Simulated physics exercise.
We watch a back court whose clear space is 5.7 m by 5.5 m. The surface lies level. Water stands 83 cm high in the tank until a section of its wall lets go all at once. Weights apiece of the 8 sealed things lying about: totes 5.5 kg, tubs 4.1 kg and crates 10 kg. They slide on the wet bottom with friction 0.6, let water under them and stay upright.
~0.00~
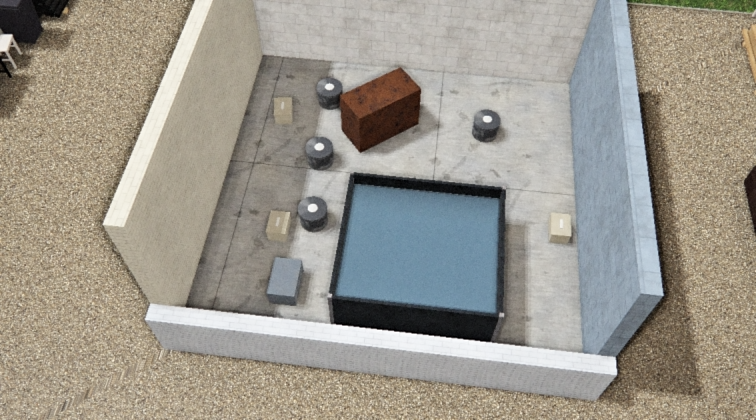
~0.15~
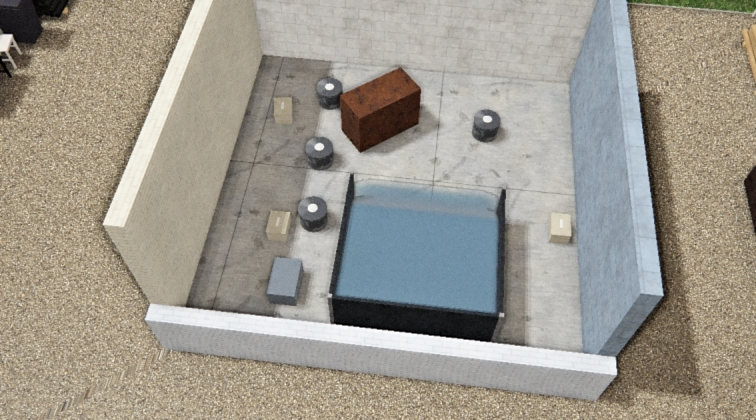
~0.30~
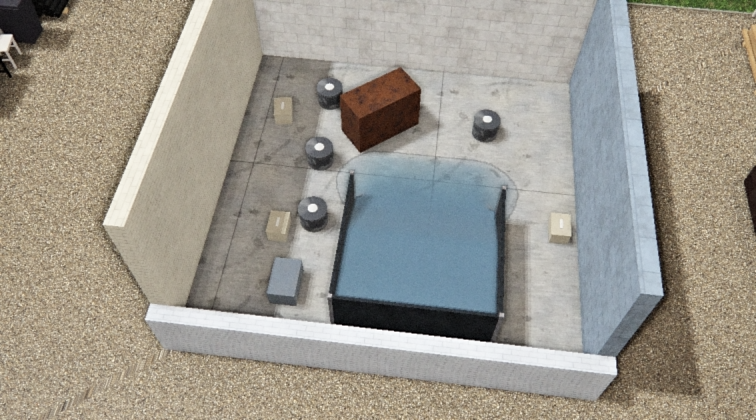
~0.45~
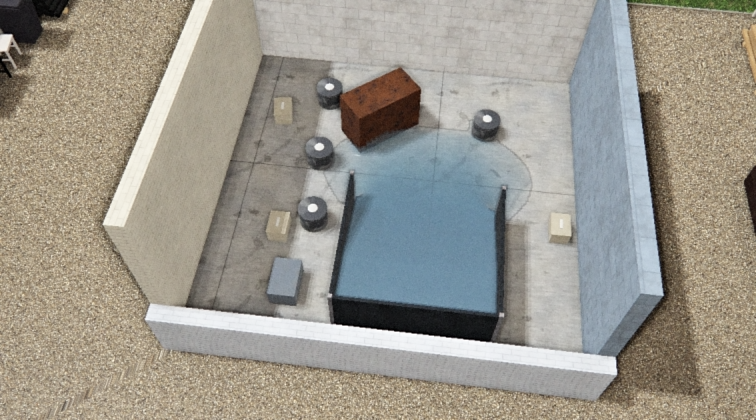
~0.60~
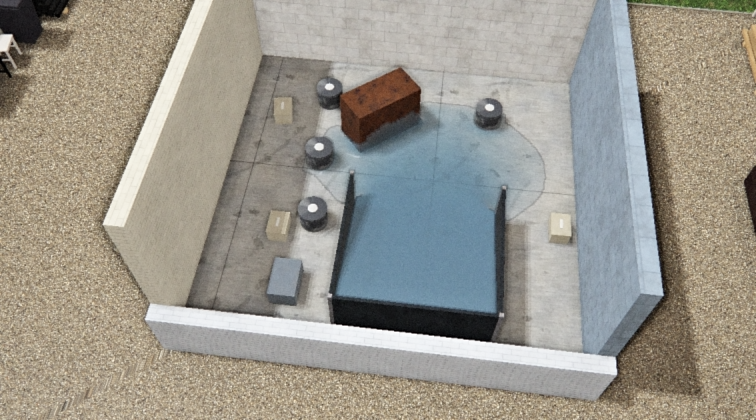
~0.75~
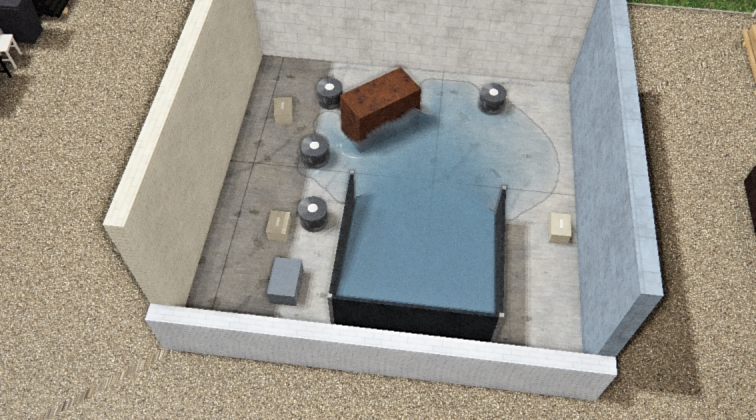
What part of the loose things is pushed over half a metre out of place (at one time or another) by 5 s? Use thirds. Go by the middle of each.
It is one to two thirds.
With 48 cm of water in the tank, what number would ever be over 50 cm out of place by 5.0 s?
Then 5.
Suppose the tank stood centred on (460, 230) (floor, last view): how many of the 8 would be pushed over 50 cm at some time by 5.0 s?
Then 8.
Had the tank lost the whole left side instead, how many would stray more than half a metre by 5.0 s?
In that case 7 of them.
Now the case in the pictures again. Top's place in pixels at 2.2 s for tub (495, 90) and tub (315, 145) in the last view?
Near (570, 72) and (243, 132).
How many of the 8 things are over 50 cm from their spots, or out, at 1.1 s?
I count 1.
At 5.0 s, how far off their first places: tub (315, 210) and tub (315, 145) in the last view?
In that order: 10 cm, 200 cm.
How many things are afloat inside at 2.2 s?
I count 4.
After 1.1 s 1 of 8 are over 50 cm from their spots; 1 afloat.
After 2.2 s 3 of 8 are over 50 cm from their spots; 4 afloat.
After 3.5 s 5 of 8 are over 50 cm from their spots; 4 afloat.
After 5.0 s 5 of 8 are over 50 cm from their spots, and 5 have been at some point; 5 afloat.
